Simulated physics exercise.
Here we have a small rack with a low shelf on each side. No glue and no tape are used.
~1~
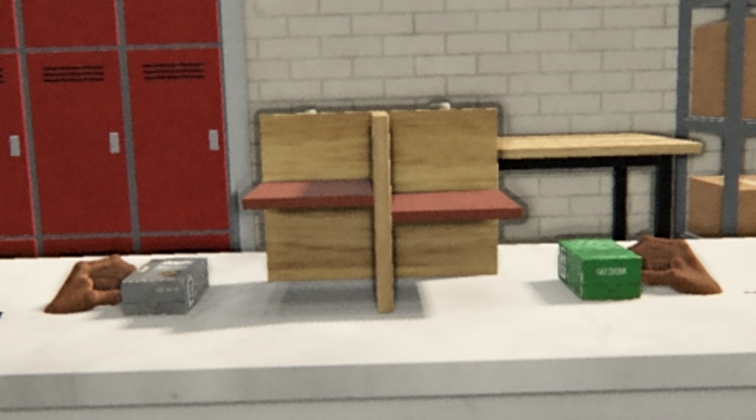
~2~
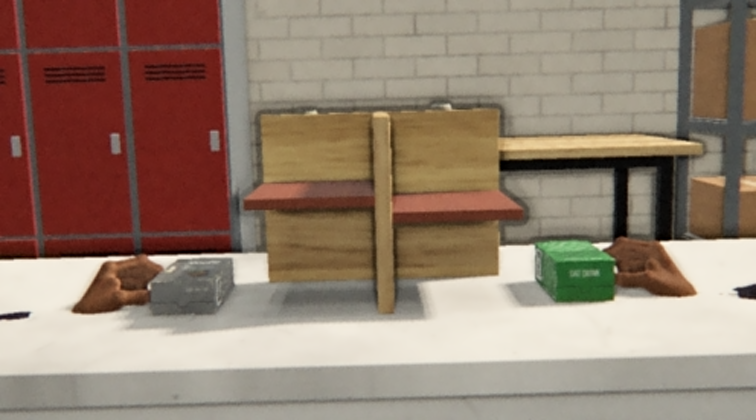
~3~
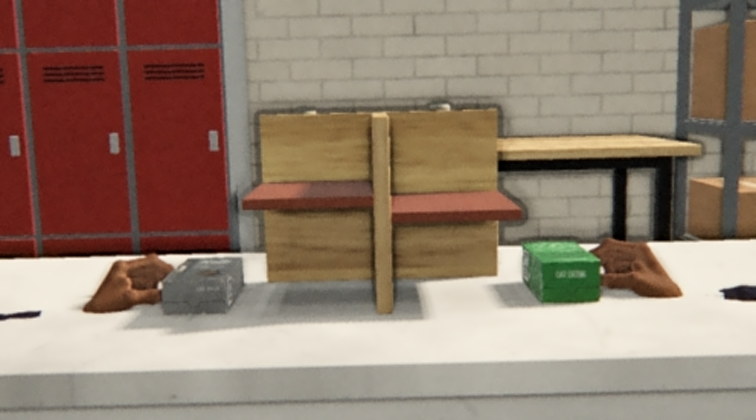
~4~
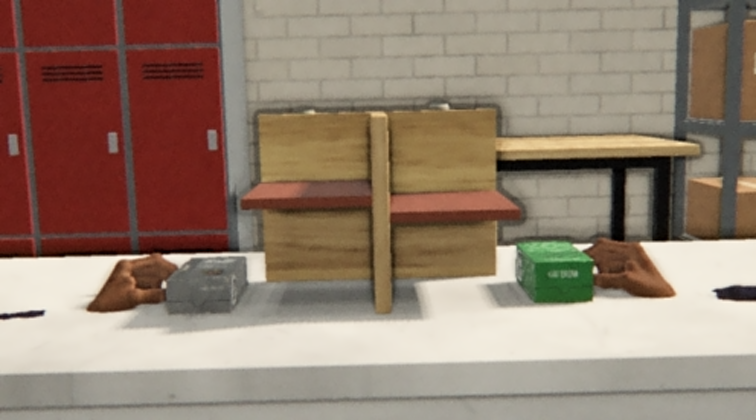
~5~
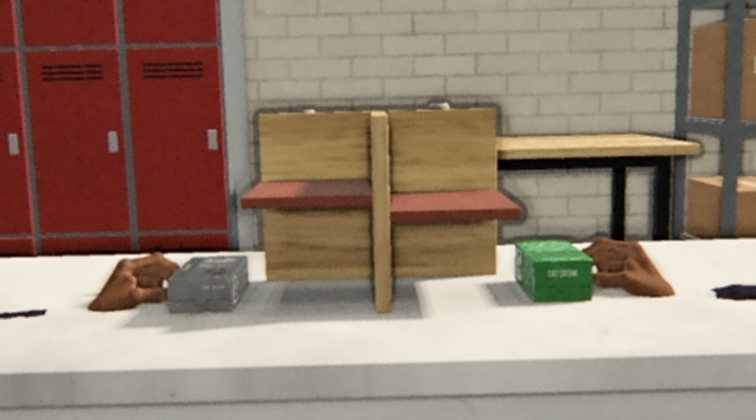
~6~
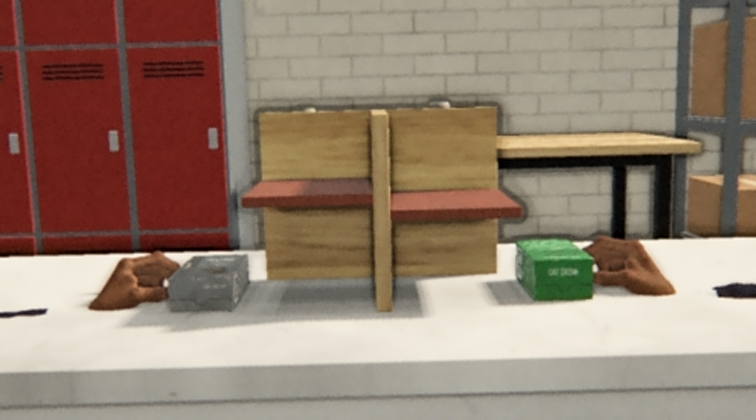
The footage shows two hands on a white table sliding a grey carton from the left and a green carton from the right a short way inward, toward a wooden rack with reddish shelves, before the movement nearly ceases.
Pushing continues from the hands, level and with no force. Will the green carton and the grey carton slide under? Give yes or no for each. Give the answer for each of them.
Green carton, yes; grey carton, yes.
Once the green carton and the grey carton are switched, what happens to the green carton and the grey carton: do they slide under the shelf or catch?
Green carton - clear; grey carton - clear.
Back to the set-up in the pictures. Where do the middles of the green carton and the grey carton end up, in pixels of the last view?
So the green carton finishes at (474, 271), and the grey carton finishes at (294, 280).
Then, 0.30 s on from there, green carton sliding up to the opening near (530, 270); grey carton sliding up to the opening near (233, 281).
Then, 0.48 s on from there, green carton part of the way in near (504, 270); grey carton part of the way in near (260, 280).
Then, 0.62 s on from there, green carton all the way in near (483, 271); grey carton all the way in near (282, 280).
In the end, the green carton goes under, near (474, 271); the grey carton goes under, near (294, 280).
